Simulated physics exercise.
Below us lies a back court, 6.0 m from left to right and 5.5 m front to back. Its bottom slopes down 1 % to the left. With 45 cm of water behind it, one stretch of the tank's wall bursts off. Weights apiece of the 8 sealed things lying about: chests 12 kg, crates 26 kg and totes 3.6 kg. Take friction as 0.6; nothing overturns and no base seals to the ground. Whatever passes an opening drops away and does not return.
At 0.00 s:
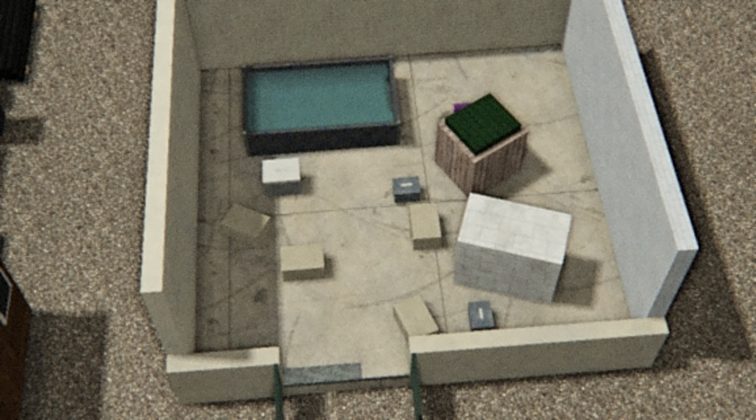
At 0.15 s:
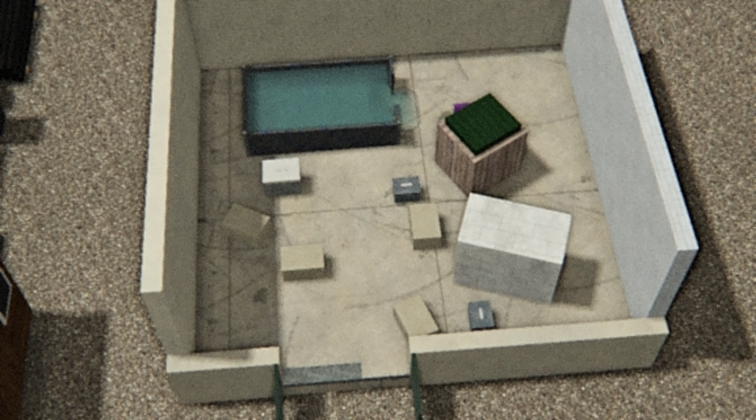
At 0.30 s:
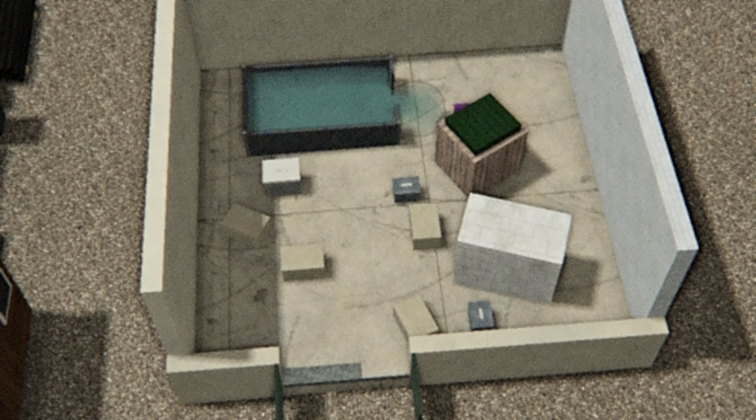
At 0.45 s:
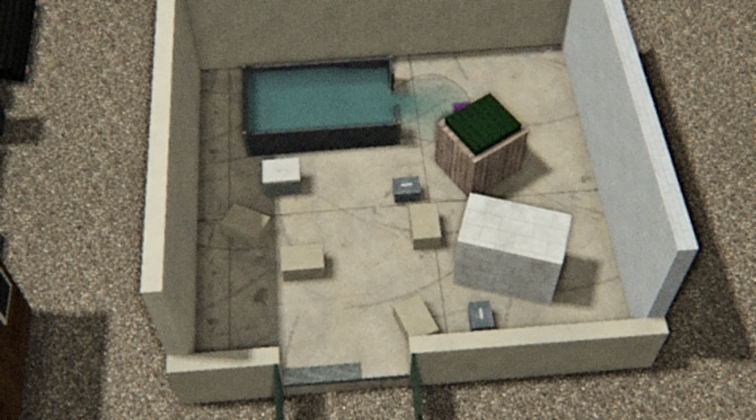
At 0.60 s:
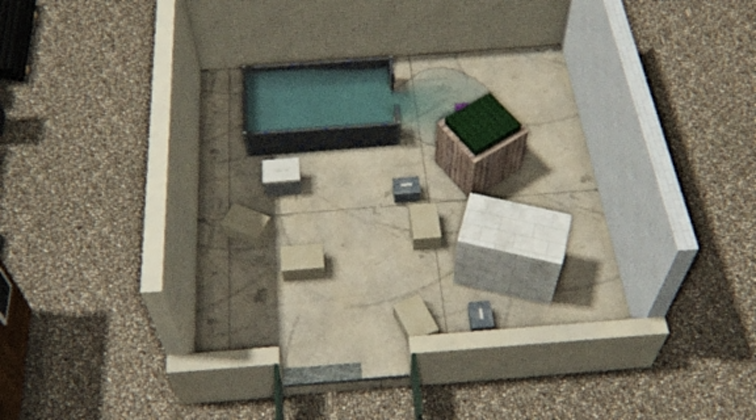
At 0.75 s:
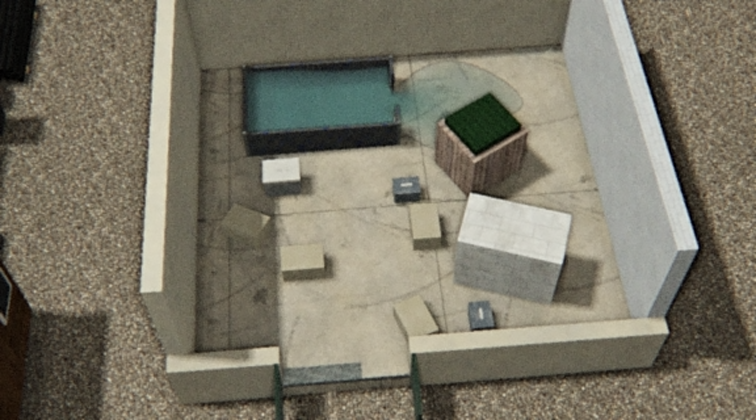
A dark-sided tank of water lost a piece of its right wall in a walled yard, and water spread rightward across the floor behind the planted box, while the other boxes stayed still.
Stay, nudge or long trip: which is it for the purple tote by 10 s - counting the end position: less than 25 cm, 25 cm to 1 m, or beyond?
The purple tote ends far away.
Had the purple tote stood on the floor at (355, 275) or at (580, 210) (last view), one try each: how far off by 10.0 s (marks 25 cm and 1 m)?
In that order: It barely shifts; it ends far away.
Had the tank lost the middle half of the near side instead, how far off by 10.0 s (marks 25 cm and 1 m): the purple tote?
In that case the purple tote holds its place.
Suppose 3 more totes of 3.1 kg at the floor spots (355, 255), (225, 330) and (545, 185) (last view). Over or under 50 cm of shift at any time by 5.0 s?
In that order: Short of it, short of it, over.
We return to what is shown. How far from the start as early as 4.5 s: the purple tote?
About 300 cm.
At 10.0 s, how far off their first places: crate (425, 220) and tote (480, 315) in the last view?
In turn: 0 cm, 200 cm.
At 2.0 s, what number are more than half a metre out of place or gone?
I count 1.
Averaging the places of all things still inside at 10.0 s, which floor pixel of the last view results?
Around (357, 245).
After 2.0 s the purple tote is near (577, 123), 1.7 m from its start, afloat; 0 of 8 are out; 1 afloat.
After 4.5 s the purple tote is near (569, 239), 2.8 m from its start, afloat; 0 of 8 are out; 1 afloat.
After 7.0 s the purple tote is near (577, 322), 4.0 m from its start, afloat; 0 of 8 are out; 1 afloat.
After 10.0 s the purple tote is near (414, 261), 2.9 m from its start, afloat; 0 of 8 are out; 1 afloat.
